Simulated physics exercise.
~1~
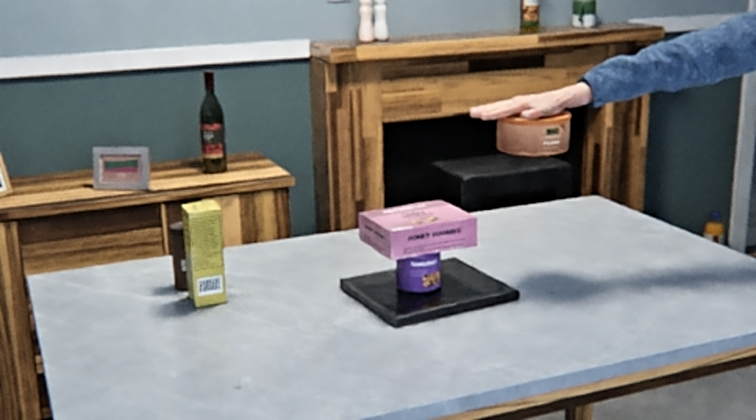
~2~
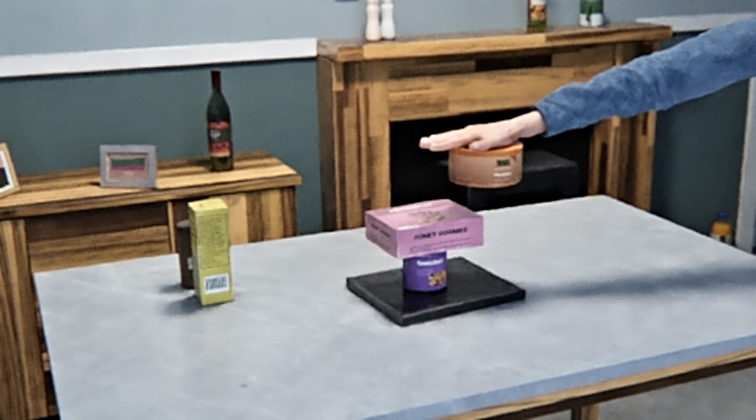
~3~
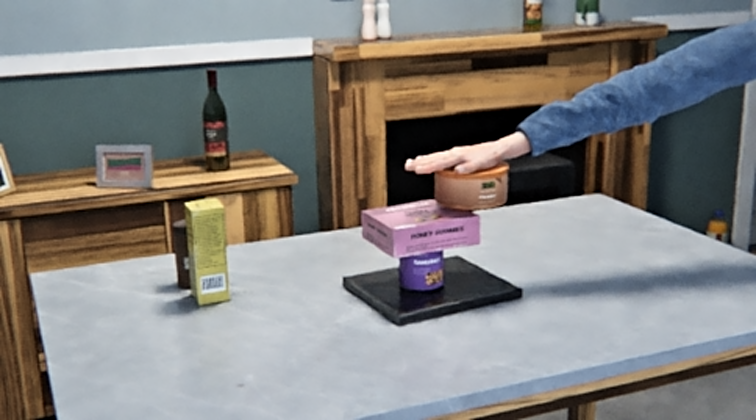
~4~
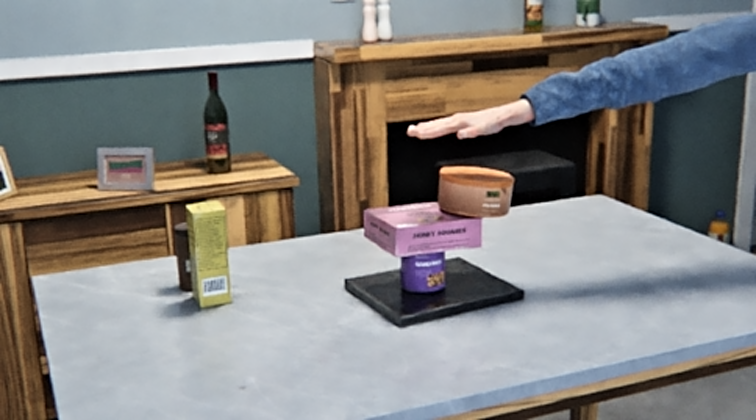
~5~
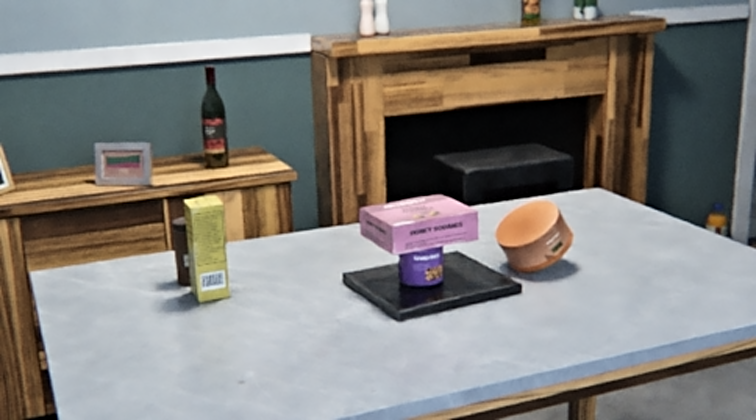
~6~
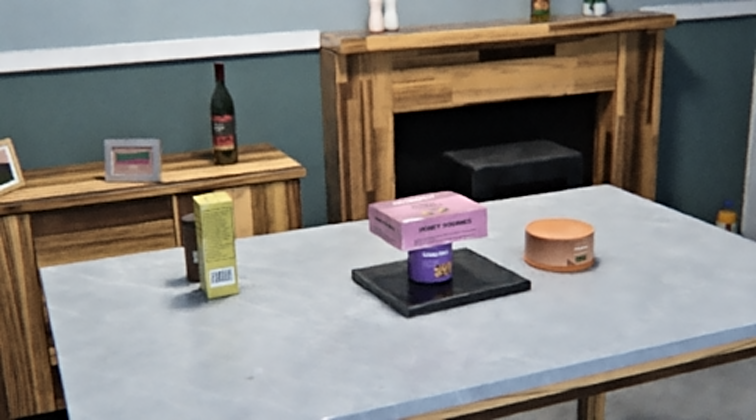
A pink packet balances on a small purple tin over a black tray, near the middle of a grey table in a room with a wooden fireplace, seen from slightly above by a gently swaying camera. A yellow carton and a brown shaker stand to the left, with a dark bottle on a sideboard behind. From the right, a blue-sleeved arm carries an orange tub leftward and lowers it onto the packet's right end. The hand lets go and draws back. The tub tips off to the right and lands on the table, where it ends upright beside the tray, while everything else stays standing.
